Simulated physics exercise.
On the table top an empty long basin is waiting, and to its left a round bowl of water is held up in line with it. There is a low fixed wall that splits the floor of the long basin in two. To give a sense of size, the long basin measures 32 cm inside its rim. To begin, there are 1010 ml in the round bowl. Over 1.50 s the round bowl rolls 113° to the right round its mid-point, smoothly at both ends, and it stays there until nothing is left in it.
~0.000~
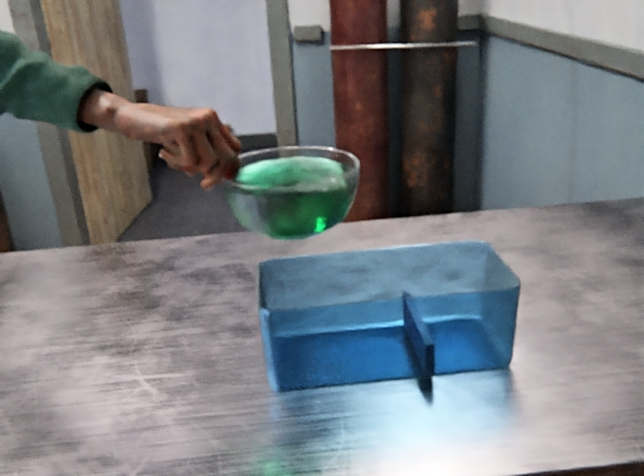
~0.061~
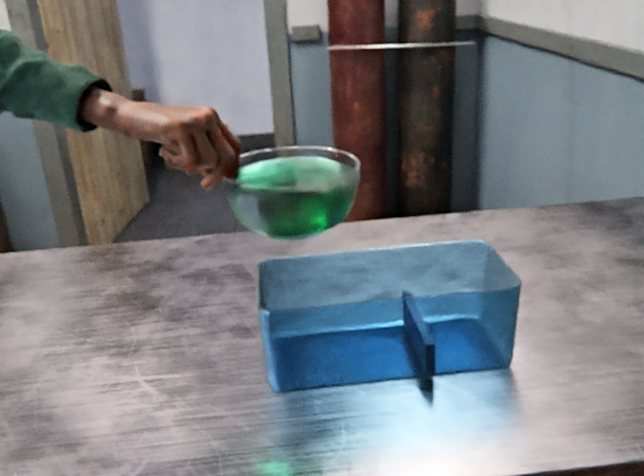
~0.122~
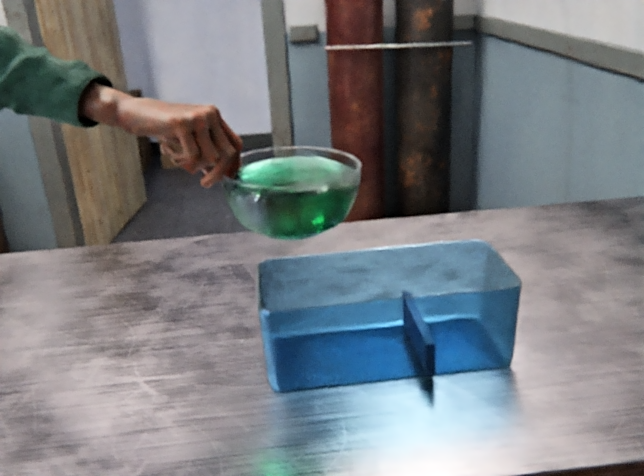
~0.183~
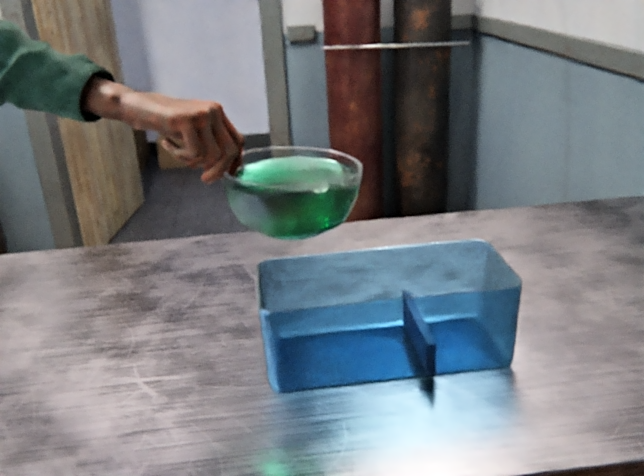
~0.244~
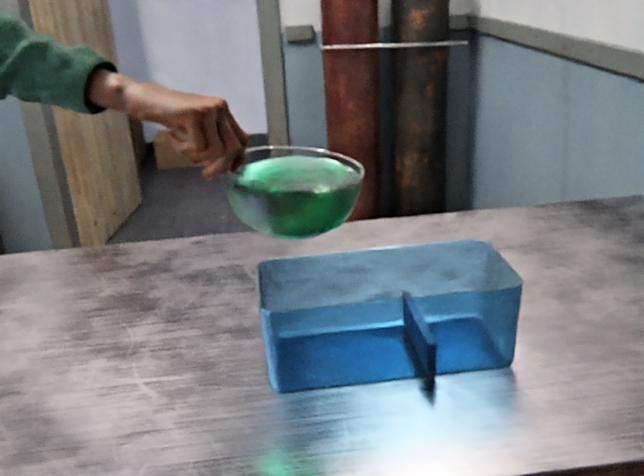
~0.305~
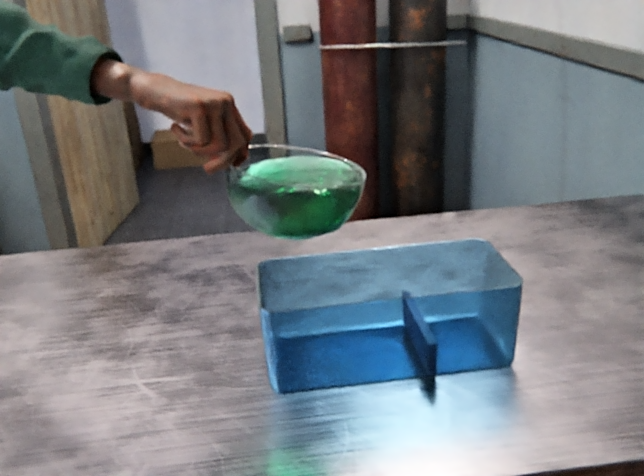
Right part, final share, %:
45 %.
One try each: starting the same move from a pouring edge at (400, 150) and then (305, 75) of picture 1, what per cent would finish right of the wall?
I'd say 70 percent on the first go, 10 percent on the next.
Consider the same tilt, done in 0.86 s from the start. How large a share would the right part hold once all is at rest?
Then about 30 per cent.
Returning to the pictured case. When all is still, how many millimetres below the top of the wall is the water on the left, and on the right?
Roughly 26 mm on the left side and roughly 14 mm on the right.
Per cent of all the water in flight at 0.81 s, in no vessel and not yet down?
Roughly 28 percent.
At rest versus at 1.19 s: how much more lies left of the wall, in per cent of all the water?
Near 4 percent, give or take.
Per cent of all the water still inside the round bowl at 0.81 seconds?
Some 42 % of it is still there.
Then, 0.81 s in, the tilt is 64° and 41 per cent is still to pour, 11 is left of the wall and 20 right of it.
Then, 1.19 s in, the tilt is 101° and 2 per cent is still to pour, 51 is left of the wall and 45 right of it.
Then, 1.58 s in, the tilt is 113° and 0 per cent is still to pour, 55 is left of the wall and 45 right of it.
Then, 2.00 s in, the tilt is 113° and 0 per cent is still to pour, 55 is left of the wall and 45 right of it.
Finally, 55 per cent lies left of the wall, 45 right of it and 0 outside.
